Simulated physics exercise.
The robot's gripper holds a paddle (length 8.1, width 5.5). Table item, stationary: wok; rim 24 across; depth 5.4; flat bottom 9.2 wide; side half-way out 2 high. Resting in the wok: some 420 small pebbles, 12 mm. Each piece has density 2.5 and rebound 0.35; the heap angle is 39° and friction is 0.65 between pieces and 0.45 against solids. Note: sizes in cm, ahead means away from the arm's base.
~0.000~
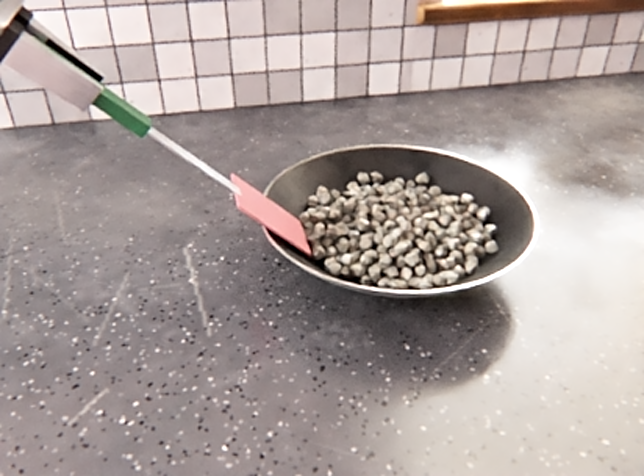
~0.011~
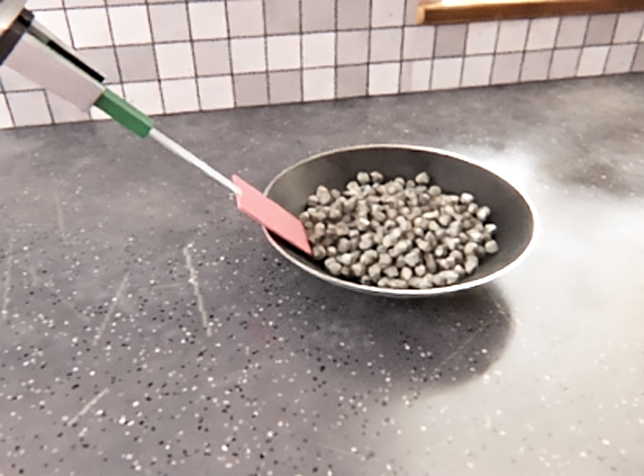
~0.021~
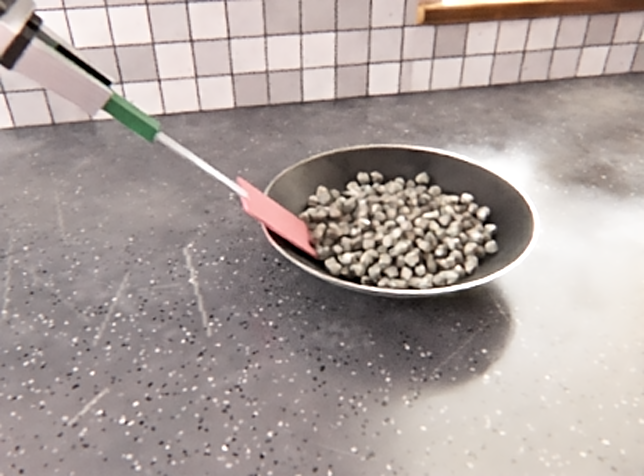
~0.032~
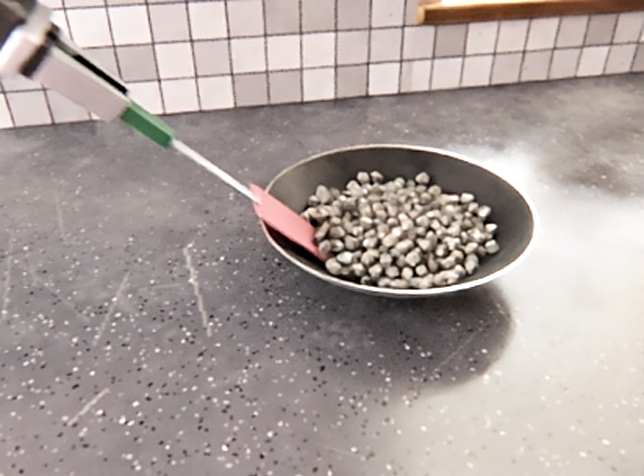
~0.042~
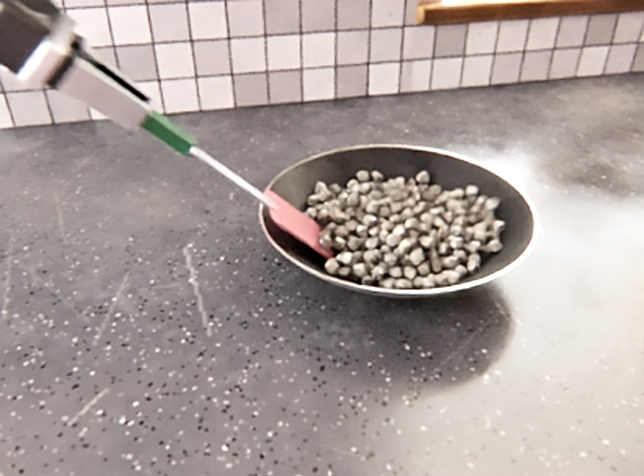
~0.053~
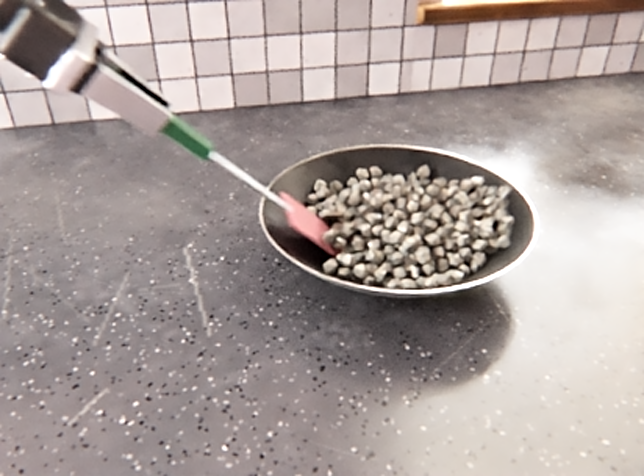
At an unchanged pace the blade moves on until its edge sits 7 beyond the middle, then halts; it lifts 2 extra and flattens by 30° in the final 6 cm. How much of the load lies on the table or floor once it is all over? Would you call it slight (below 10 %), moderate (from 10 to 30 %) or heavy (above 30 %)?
I would call it heavy.
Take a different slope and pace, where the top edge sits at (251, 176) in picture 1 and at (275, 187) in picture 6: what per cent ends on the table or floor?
Some 30 per cent.
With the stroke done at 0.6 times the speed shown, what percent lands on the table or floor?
The share would be near 20 in a hundred.
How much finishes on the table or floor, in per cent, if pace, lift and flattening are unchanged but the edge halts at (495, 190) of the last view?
About 45 per cent.
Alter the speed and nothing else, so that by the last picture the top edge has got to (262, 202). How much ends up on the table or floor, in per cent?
Roughly 25 per cent.
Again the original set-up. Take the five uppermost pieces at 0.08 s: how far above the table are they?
Somewhere near 7 cm, I'd say.
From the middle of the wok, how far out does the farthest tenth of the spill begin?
35 centimetres, give or take.
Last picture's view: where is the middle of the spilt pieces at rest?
Roughly at (613, 216) in the final view.
After 0.08 s, sloping 45°, highest piece 8 above the table; 414 in the wok, 2 on the blade or in flight.
After 0.11 s, sloping 36°, highest piece 10 above the table; 399 in the wok, 17 on the blade or in flight.
After 0.32 s, sloping 15°, highest piece 14 above the table; 255 in the wok, 111 on the table or floor, 50 on the blade or in flight.
After 1.37 s, sloping 15°, highest piece 6 above the table; 254 in the wok, 162 on the table or floor.
At rest, 254 in the wok, 162 on the table or floor. That is 39 % on the table or floor.
